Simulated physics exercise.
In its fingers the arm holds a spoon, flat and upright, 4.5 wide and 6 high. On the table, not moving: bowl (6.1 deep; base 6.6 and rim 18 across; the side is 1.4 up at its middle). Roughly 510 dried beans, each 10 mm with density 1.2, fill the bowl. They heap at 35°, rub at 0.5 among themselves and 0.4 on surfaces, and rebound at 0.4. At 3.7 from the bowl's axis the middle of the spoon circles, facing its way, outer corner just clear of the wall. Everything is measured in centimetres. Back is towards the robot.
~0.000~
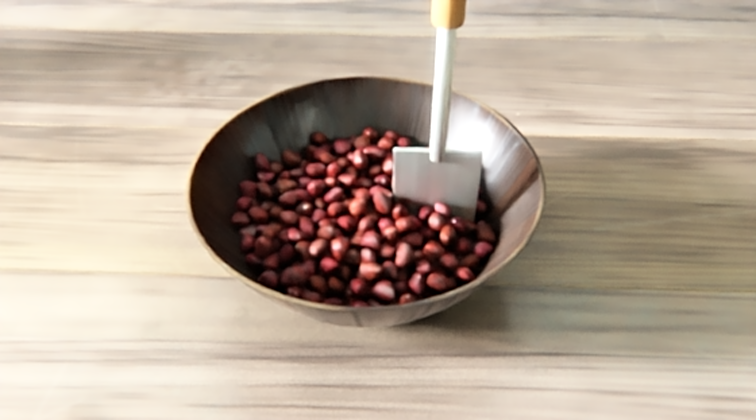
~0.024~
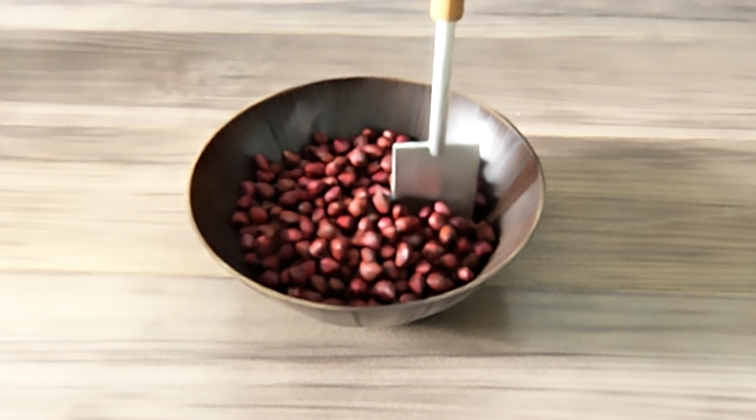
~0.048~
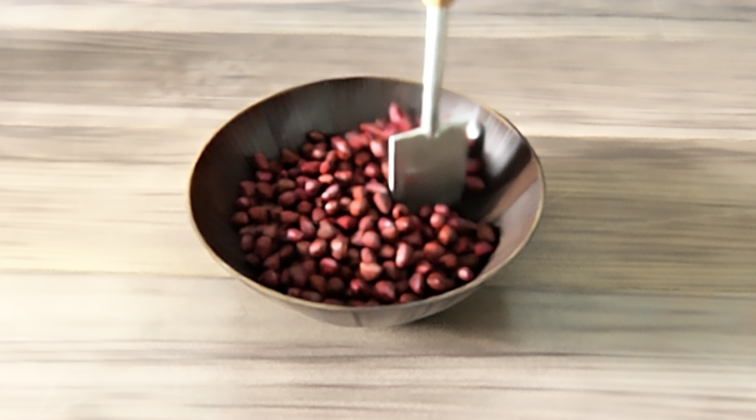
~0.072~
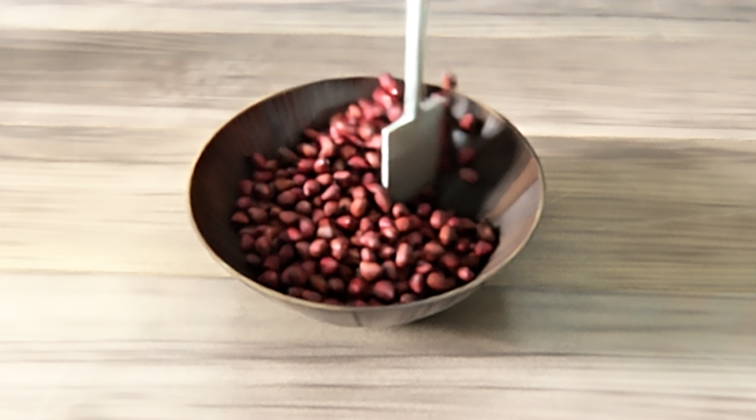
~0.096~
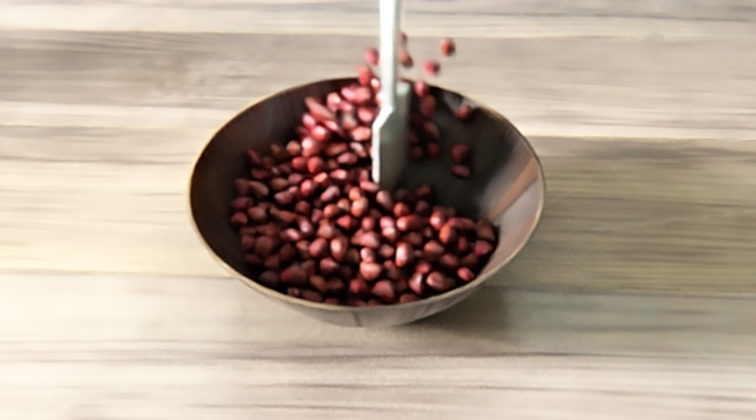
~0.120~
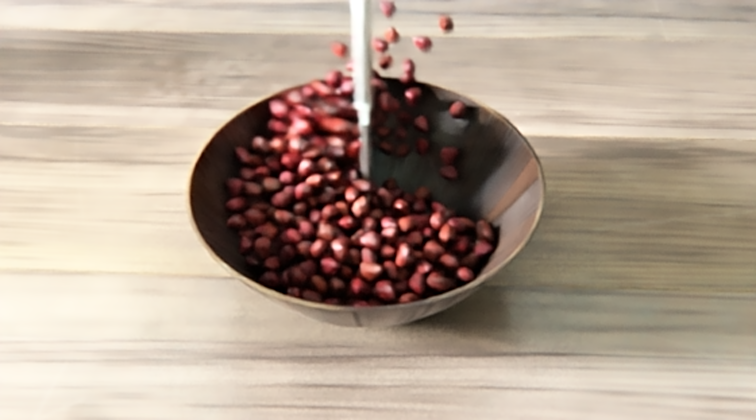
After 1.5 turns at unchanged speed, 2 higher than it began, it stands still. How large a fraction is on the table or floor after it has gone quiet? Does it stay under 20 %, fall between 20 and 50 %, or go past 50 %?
It falls between 20 and 50 %.
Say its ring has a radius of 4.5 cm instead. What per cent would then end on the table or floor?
Around 20 in a hundred, in that case.
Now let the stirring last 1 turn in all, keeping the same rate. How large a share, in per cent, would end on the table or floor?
It would be around 25 per cent.
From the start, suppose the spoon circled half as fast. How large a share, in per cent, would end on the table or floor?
That would be some 5 percent.
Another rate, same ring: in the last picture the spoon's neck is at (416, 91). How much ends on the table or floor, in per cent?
Around 5 in a hundred.
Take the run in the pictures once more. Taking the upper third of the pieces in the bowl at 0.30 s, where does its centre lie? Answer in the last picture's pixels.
I'd put it at around (370, 259).
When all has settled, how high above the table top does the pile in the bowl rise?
6.0 cm, roughly.
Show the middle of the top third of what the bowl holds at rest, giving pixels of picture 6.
I'd say close to (346, 215).
By 0.30 s, 265° round, highest piece 10 above the table; 434 in the bowl, 30 on the table or floor, 47 in flight or on the tool.
By 0.49 s, 76° round, highest piece 8 above the table; 376 in the bowl, 115 on the table or floor, 20 in flight or on the tool.
By 0.78 s, 180° round, highest piece 7 above the table; 371 in the bowl, 140 on the table or floor.
By 1.48 s, 180° round, highest piece 7 above the table; 371 in the bowl, 140 on the table or floor.
Final count, 371 in the bowl, 140 on the table or floor. That is 27 % on the table or floor.
